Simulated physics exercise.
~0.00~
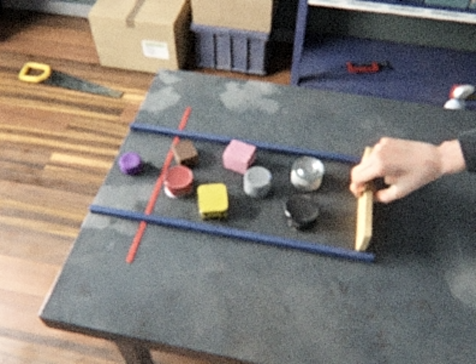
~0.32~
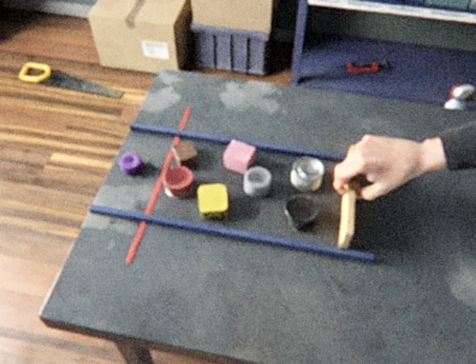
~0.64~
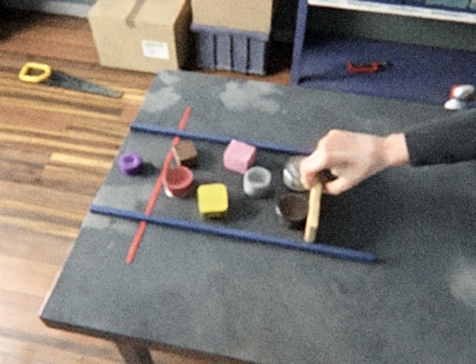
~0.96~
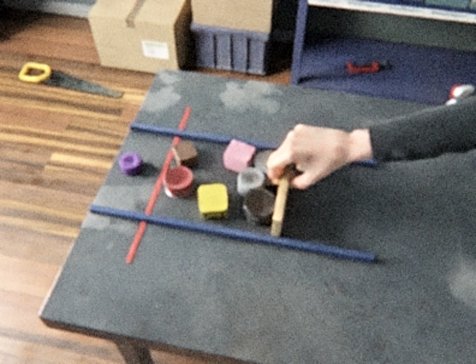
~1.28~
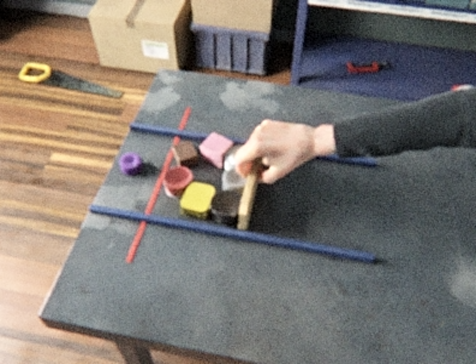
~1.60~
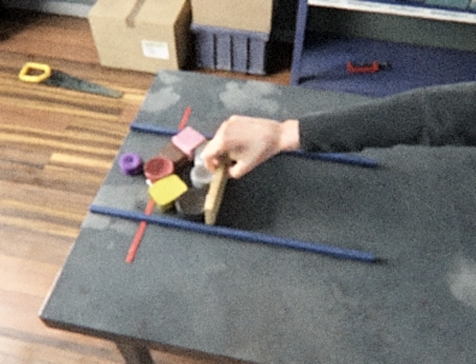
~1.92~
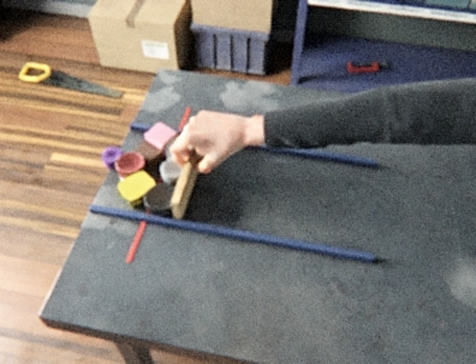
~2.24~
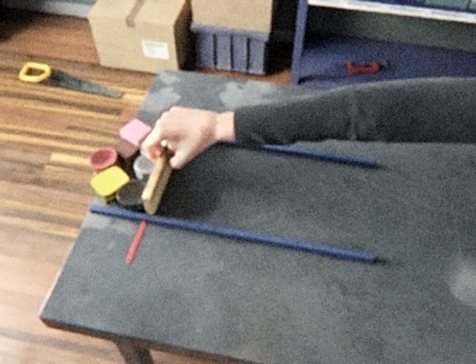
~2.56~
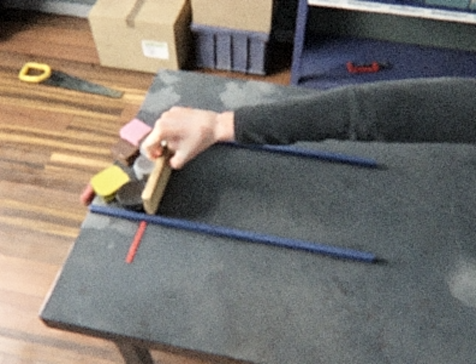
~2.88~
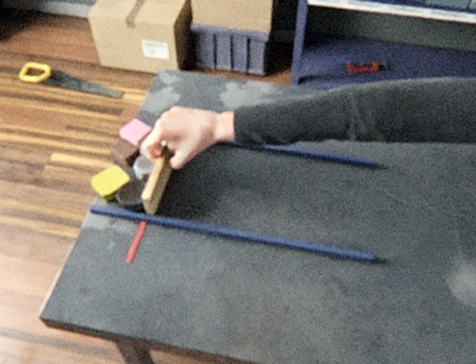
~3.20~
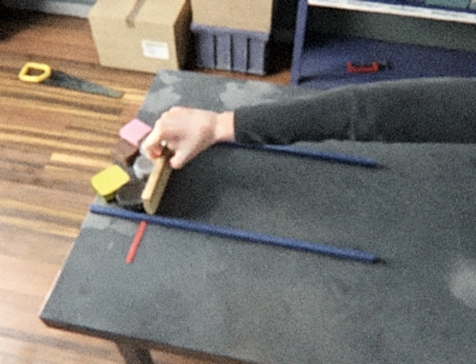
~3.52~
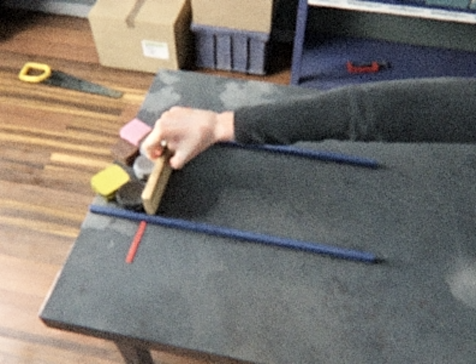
A hand in a dark sleeve slides an upright wooden board leftward across a dark tabletop, seen from above at an angle, with wooden flooring and boxes beyond. Between two blue rails sit black, white and grey containers at right, pink and yellow blocks in the middle, and a brown block, red tin and purple lid near a red strip of tape at left. The board gathers the containers and blocks, then pushes the cluster over the tape. The purple lid disappears at the left edge, and the board stops. The red tin tips off, while the yellow and pink blocks remain at the edge beside the still hand.
